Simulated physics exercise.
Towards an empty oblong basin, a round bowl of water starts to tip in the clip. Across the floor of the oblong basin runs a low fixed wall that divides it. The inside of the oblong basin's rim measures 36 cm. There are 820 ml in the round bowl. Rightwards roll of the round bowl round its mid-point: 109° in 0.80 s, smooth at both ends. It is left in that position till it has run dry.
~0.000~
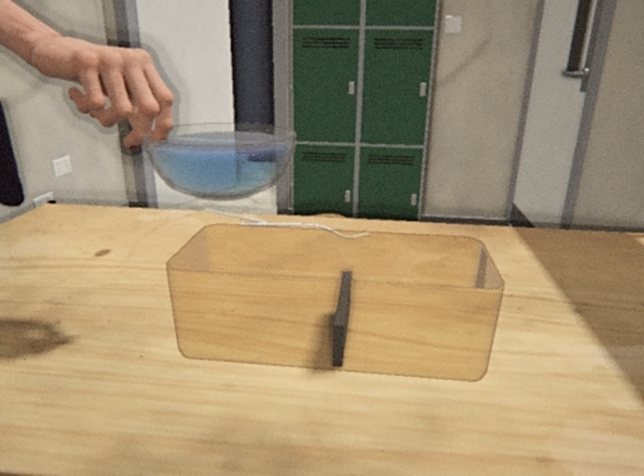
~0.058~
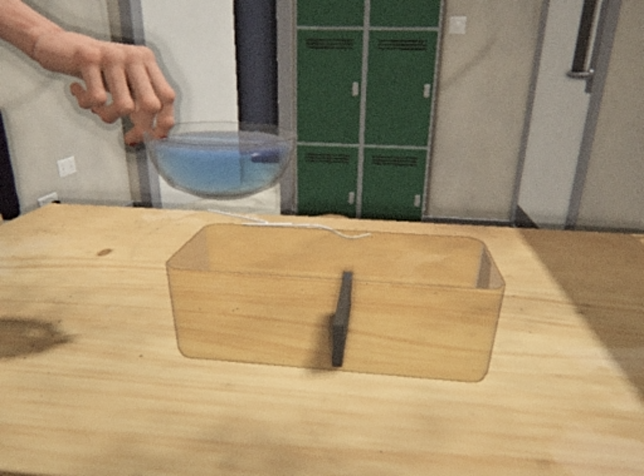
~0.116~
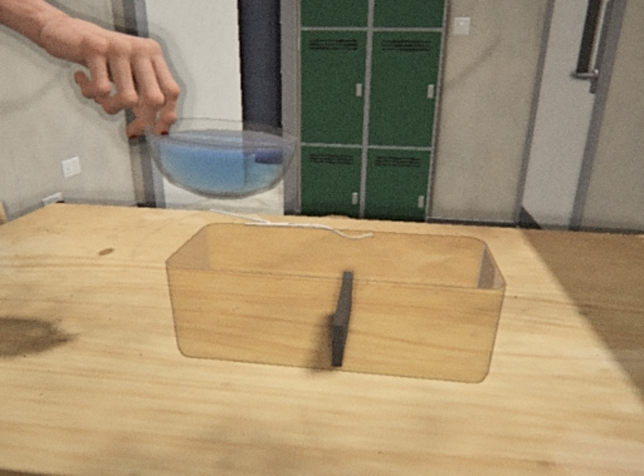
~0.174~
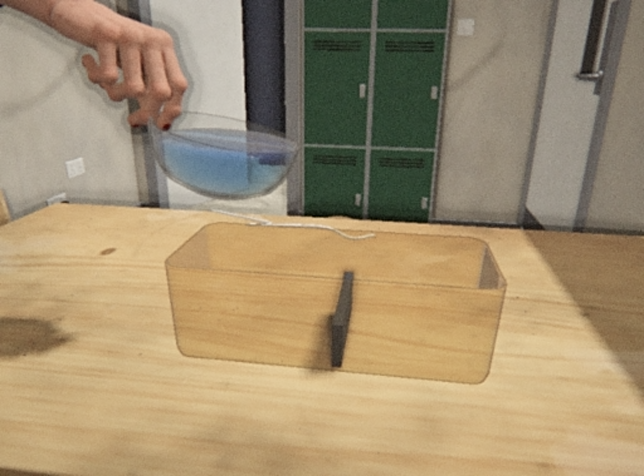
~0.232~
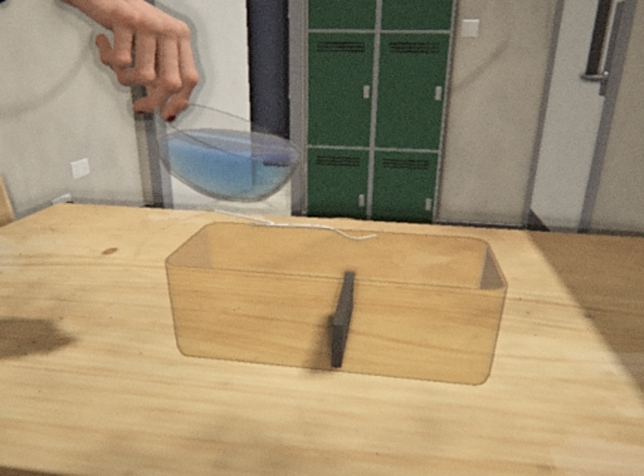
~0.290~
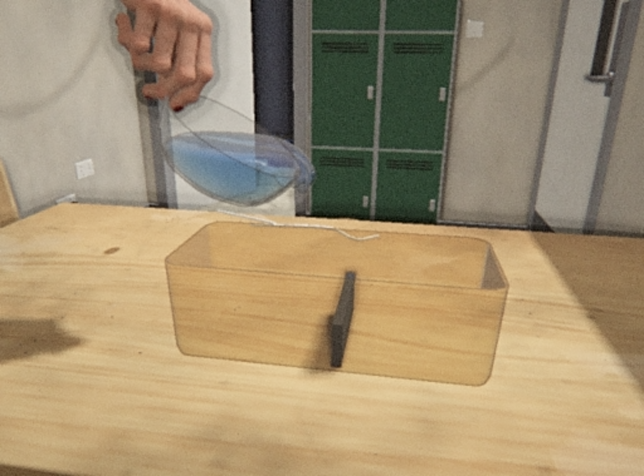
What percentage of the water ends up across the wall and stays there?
About 32 per cent.
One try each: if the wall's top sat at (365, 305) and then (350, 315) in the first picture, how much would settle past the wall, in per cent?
It comes to 10 per cent, and then 35 per cent.
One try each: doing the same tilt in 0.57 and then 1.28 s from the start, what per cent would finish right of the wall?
Try 1: Approx. 20 %; try 2: Approx. 45 %.
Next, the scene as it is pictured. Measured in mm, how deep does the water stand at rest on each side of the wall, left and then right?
Final levels - left approx 20 mm, right approx 12 mm.
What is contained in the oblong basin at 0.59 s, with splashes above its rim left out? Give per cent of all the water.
I'd estimate some 74 percent of the liquid.
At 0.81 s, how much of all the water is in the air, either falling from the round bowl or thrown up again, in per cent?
7 per cent, roughly.
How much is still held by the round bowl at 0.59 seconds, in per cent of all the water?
Roughly 10 per cent.
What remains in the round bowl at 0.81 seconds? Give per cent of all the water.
Roughly 0 percent remains.
By 0.59 s the tilt is 92° and 10 per cent is still to pour, 42 is left of the wall and 32 right of it.
By 0.81 s the tilt is 109° and 0 per cent is still to pour, 61 is left of the wall and 32 right of it.
By 1.05 s the tilt is 109° and 0 per cent is still to pour, 62 is left of the wall and 32 right of it.
By 1.30 s the tilt is 109° and 0 per cent is still to pour, 62 is left of the wall and 32 right of it.
At rest 62 per cent lies left of the wall, 32 right of it and 6 outside.
